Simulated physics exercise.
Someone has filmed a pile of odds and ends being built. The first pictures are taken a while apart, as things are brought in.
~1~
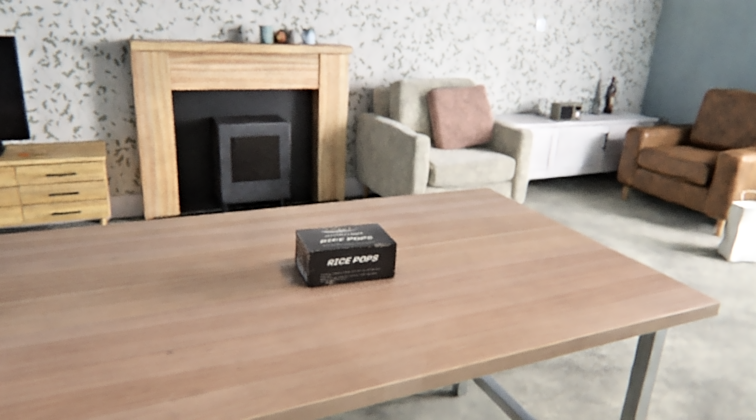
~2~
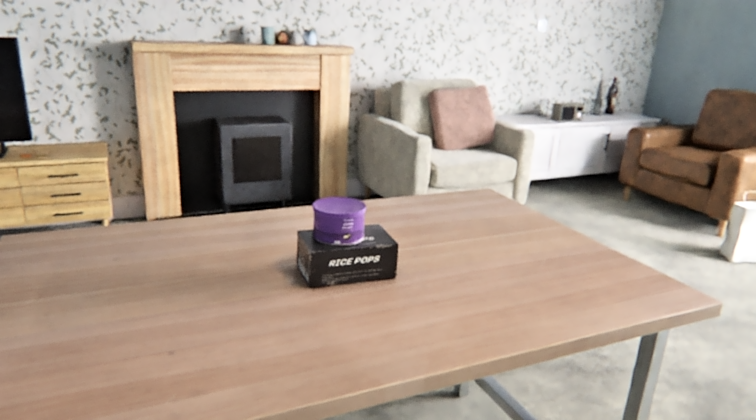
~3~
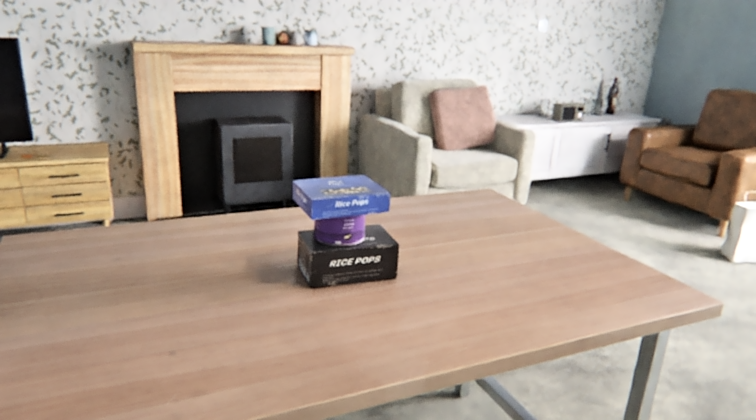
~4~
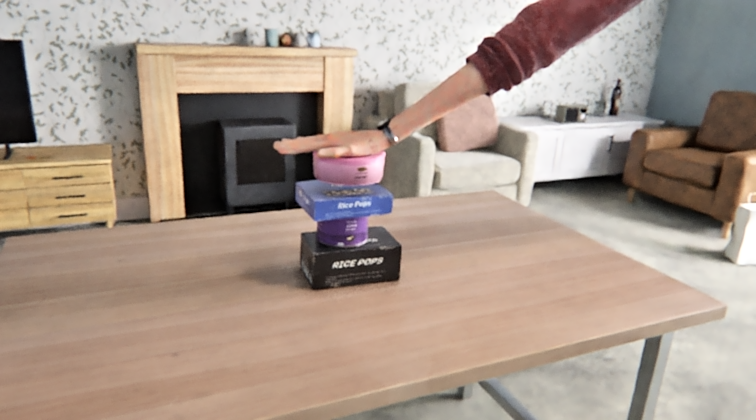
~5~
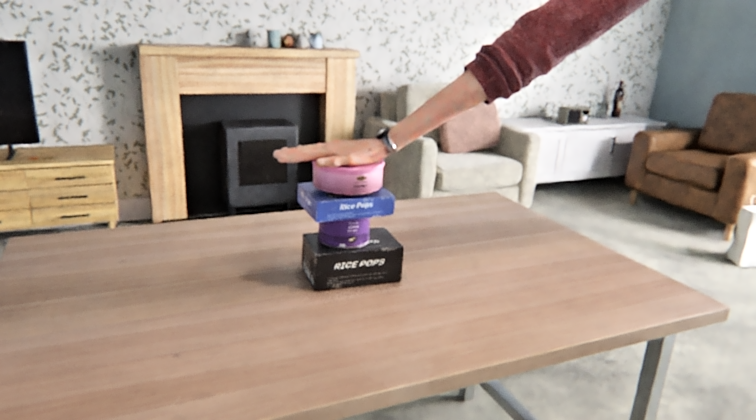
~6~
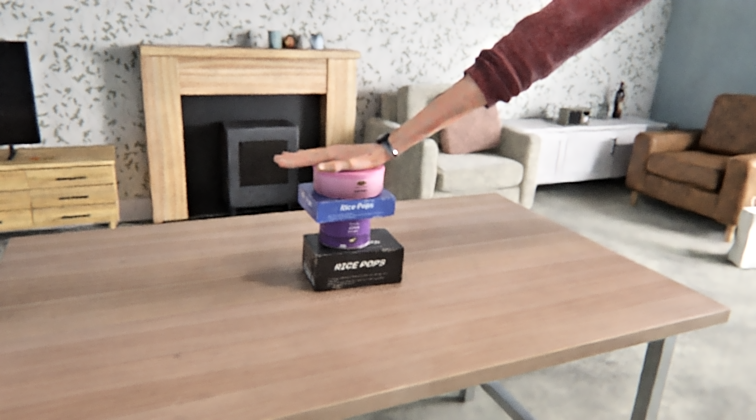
A purple tub, a blue packet and a hand-pressed pink tub stack up on a black box.
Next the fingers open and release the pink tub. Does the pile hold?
Outcome: The pile stays up.
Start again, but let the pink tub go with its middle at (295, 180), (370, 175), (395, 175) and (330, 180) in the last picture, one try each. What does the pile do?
First try: It comes apart; second try: It stays up; third try: It loses its balance; fourth try: It holds.
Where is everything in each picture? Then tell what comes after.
In the first frame, the last thing is not in view yet.
In the second frame, the last thing is not in view yet; purple tub (339, 221).
In the third frame, the last thing is not in view yet; black box (347, 254).
The fourth frame shows still above its spot; pink tub (348, 163); blue packet (343, 197).
The fifth frame shows still above its spot; pink tub (348, 172); purple tub (344, 224).
The sixth frame shows in place under the hand; pink tub (348, 177); black box (352, 258).
Then, 0.20 s past the last view, nothing moves.
Then, 0.50 s past the last view, pink tub resting near (348, 177).
Finally, all 4 still in place. Final places as the last picture's camera would see them, pink tub near (348, 177). The pile holds.
